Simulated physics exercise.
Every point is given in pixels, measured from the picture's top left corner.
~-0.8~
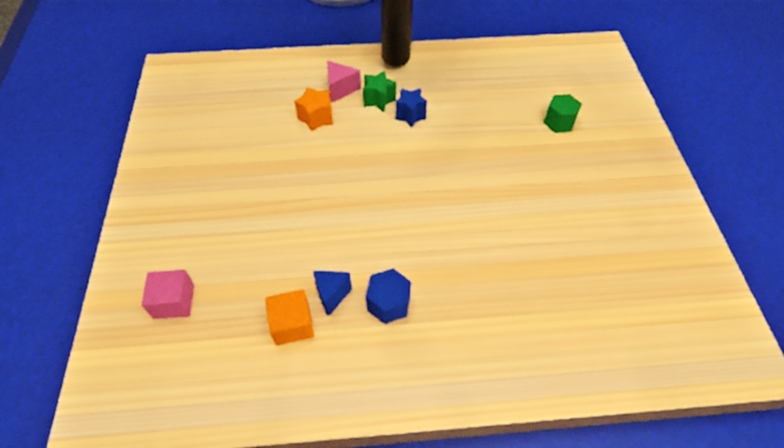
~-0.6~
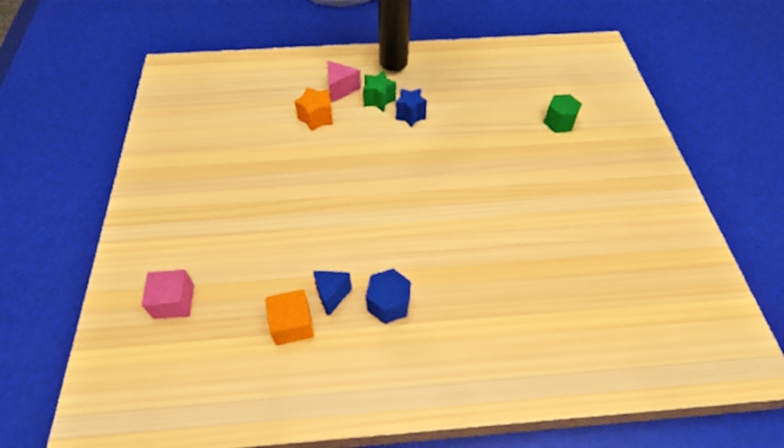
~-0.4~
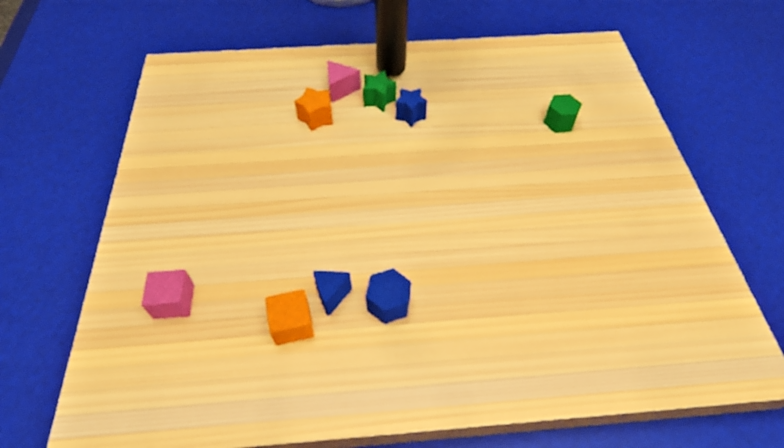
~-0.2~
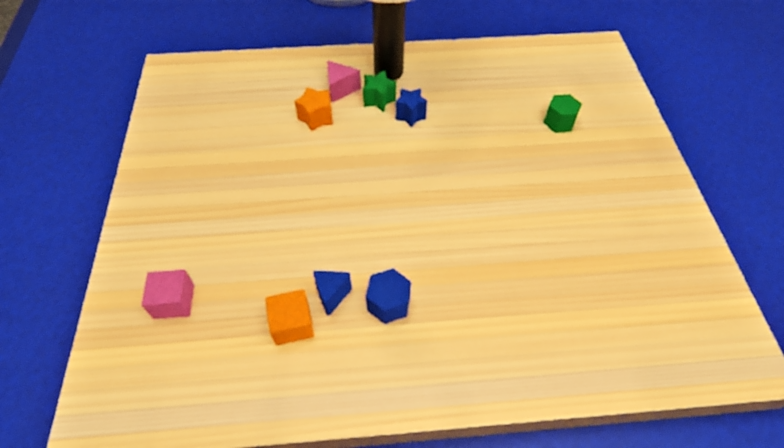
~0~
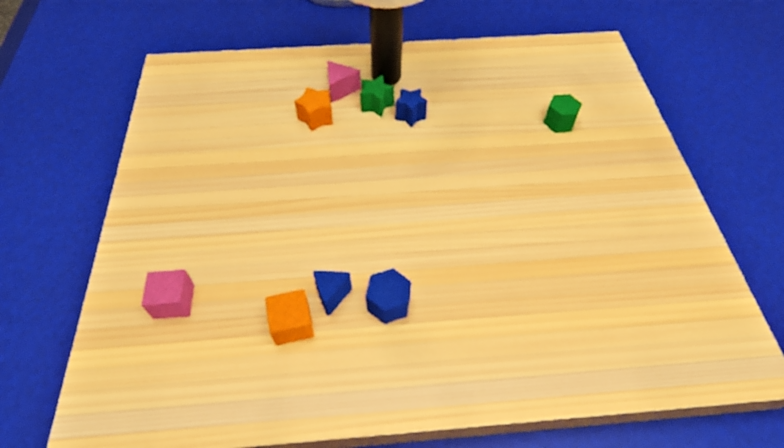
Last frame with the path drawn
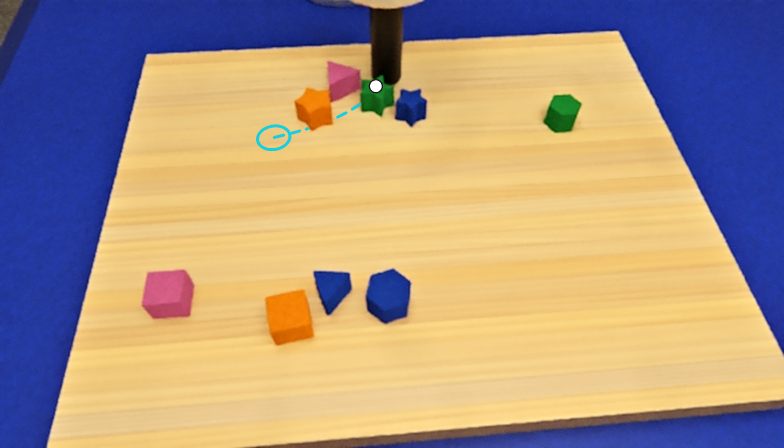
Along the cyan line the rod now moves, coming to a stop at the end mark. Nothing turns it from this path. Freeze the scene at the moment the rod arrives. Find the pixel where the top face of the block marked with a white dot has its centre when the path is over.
Somewhere near (362, 110).
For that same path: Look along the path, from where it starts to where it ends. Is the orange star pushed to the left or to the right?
My answer: Right.
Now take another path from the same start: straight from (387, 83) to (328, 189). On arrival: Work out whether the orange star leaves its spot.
Not moved.
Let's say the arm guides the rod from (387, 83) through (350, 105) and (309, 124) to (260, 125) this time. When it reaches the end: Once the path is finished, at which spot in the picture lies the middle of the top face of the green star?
I think it will end close to (362, 104).
The line goes from (387, 83) over (357, 106) and (319, 125) to (274, 138); the dot is on the green star.
On the path given first. One third of the way, rod (356, 100); green star (365, 107), turned 75° anticlockwise.
Two thirds of the way, rod (317, 118); orange star (285, 108); green star (362, 110), turned 105° anticlockwise.
At the end, rod (272, 131); orange star (238, 118); pink triangular piece unmoved; green star (362, 110), turned 105° anticlockwise.
